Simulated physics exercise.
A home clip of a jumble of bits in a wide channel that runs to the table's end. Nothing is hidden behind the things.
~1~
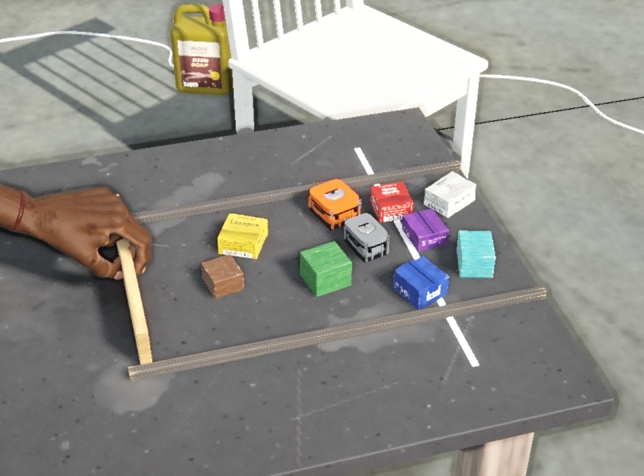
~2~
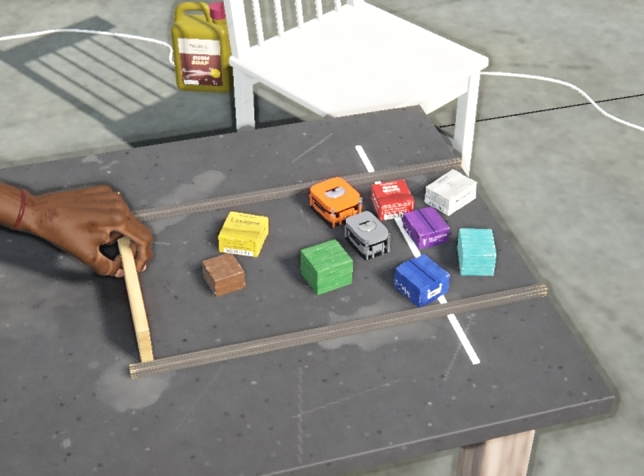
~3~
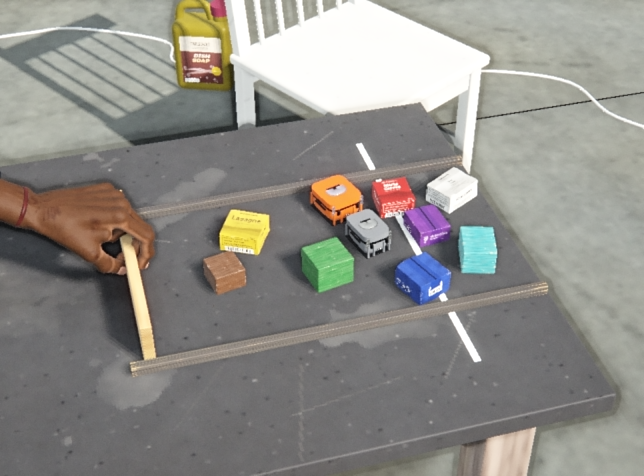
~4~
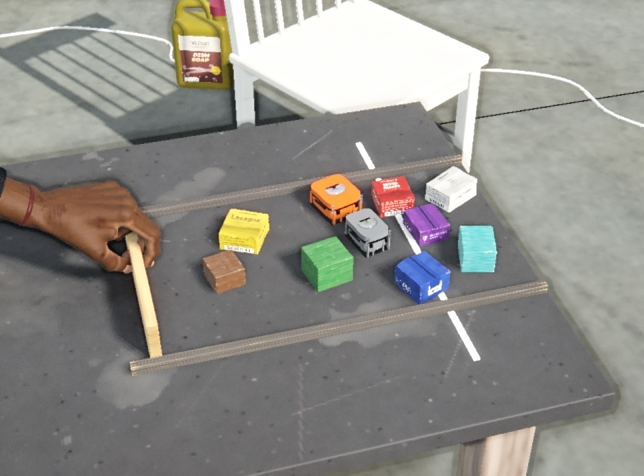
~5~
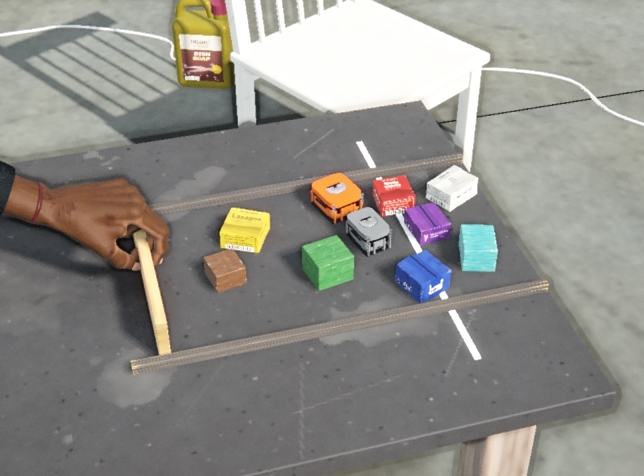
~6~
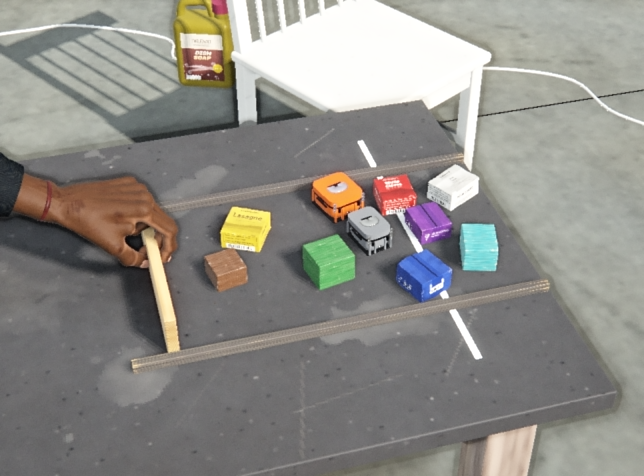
On a dark tabletop with a white chair behind it, small coloured boxes and cases sit scattered between two long strips, some around a white line. A hand at the left holds a light wooden board upright, nearly still at first, then slides it slightly right, without touching the boxes, which stay in place.
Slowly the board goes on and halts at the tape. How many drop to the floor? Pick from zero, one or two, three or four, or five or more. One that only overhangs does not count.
In the end the number that fall off is one or two.
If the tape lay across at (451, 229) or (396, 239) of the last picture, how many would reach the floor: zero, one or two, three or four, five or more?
One after another: Three or four; just one or two.
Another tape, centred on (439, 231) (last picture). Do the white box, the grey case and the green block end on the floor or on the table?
The white box drops off, the grey case holds on, the green block remains up.
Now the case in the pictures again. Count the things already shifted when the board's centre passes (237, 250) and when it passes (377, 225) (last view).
At the one place 2, at the other 9.
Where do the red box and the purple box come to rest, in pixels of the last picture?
The red box at (478, 180), the purple box at (477, 209).
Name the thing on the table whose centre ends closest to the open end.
The red box ends nearest.
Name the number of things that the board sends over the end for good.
In all, 1 of them.
A little later, none off yet; white box at rest near (453, 187); turquoise block at rest near (479, 247); purple box at rest near (428, 223).
Next, none off yet; white box shifted about its own width near (482, 184); turquoise block at rest near (479, 247); purple box shifted a little near (441, 218).
When it is over, the number that fall off is one or two; down, white box.
